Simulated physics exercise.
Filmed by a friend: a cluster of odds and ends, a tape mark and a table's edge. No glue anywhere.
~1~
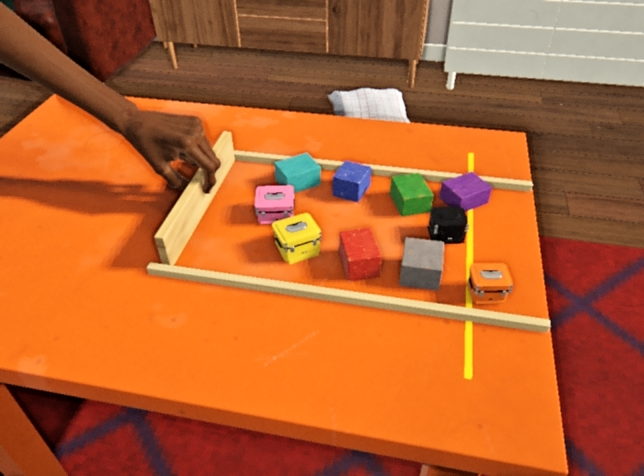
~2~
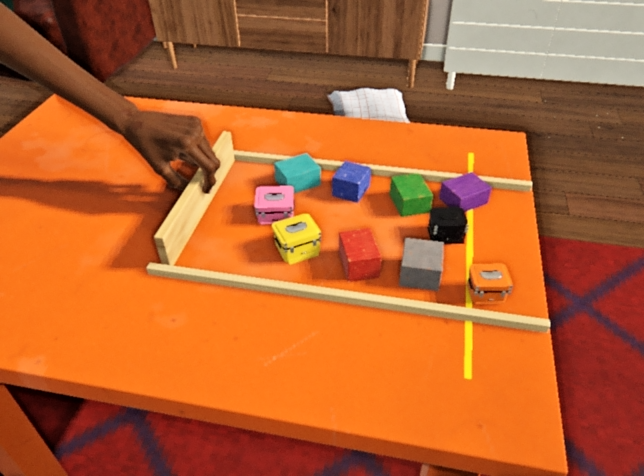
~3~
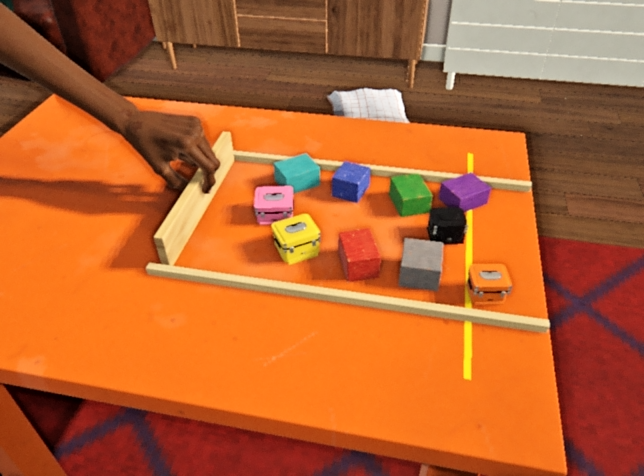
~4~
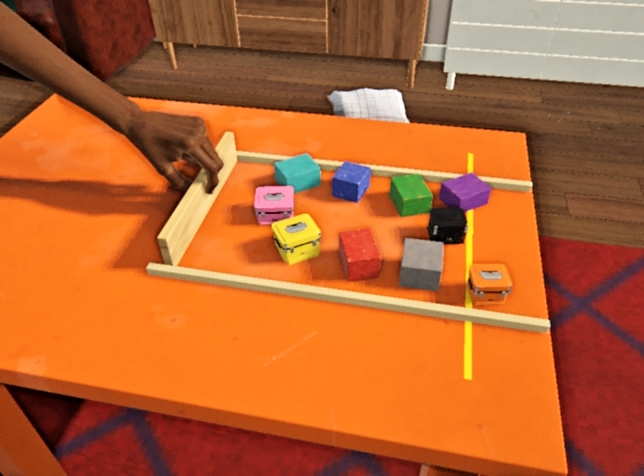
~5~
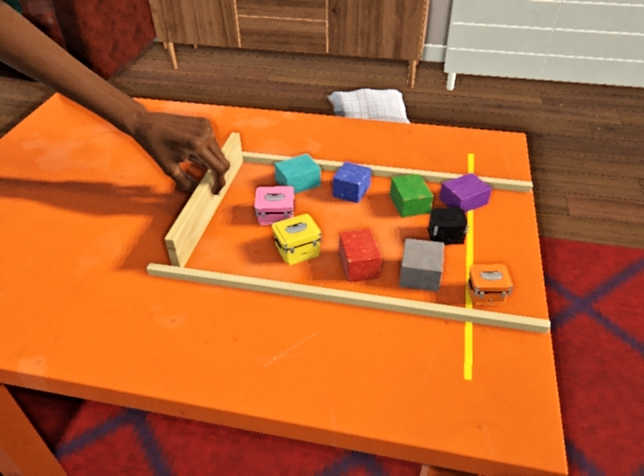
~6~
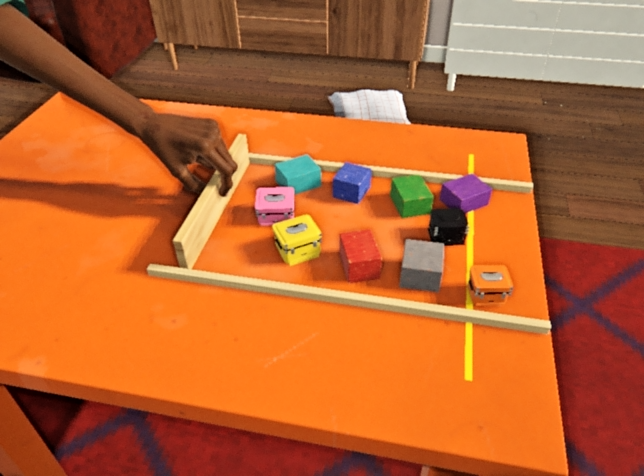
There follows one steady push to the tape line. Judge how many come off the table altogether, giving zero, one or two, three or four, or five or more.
My judgement: Three or four.
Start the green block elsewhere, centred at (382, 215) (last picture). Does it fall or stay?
From that start, the green block stays.
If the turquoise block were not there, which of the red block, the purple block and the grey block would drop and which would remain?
The red block remains - the purple block ends up below - the grey block ends up below.
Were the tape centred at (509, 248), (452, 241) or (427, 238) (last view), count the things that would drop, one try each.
Counts per try, in order: 7 / 3 / 2.
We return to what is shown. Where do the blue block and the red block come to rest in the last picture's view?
Final centres, in order: Near (520, 197), near (534, 283).
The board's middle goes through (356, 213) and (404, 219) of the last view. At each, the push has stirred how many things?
8 at one spot and 10 at the other.
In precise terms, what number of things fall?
The total comes to 4.
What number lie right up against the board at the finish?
I count 3 of them.
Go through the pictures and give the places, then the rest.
Orange case (488, 284); purple block (465, 193); black case (448, 225); board (200, 193); tape (470, 242), in the first picture.
Purple block (465, 193); grey block (421, 264), in the second picture.
Black case (447, 226); green block (410, 195), in the third picture.
Orange case (488, 285); pink case (275, 206), in the fourth picture.
Purple block (465, 193); turquoise block (298, 174), in the fifth picture.
Orange case (489, 286); purple block (465, 194); black case (448, 227); board (217, 197); tape (470, 243), in the sixth picture.
A little later, none off yet; orange case at rest near (489, 286); purple block at rest near (465, 194); black case at rest near (448, 227).
Next, none off yet; orange case at rest near (489, 286); purple block shifted a little near (489, 196); black case at rest near (448, 227).
Later still, none off yet; orange case tilted well over near (573, 308); purple block tilted well over near (556, 217); black case shifted about its own width near (490, 234).
When it is over, the number that fall off is three or four; down, green block, grey block, purple block and orange case.
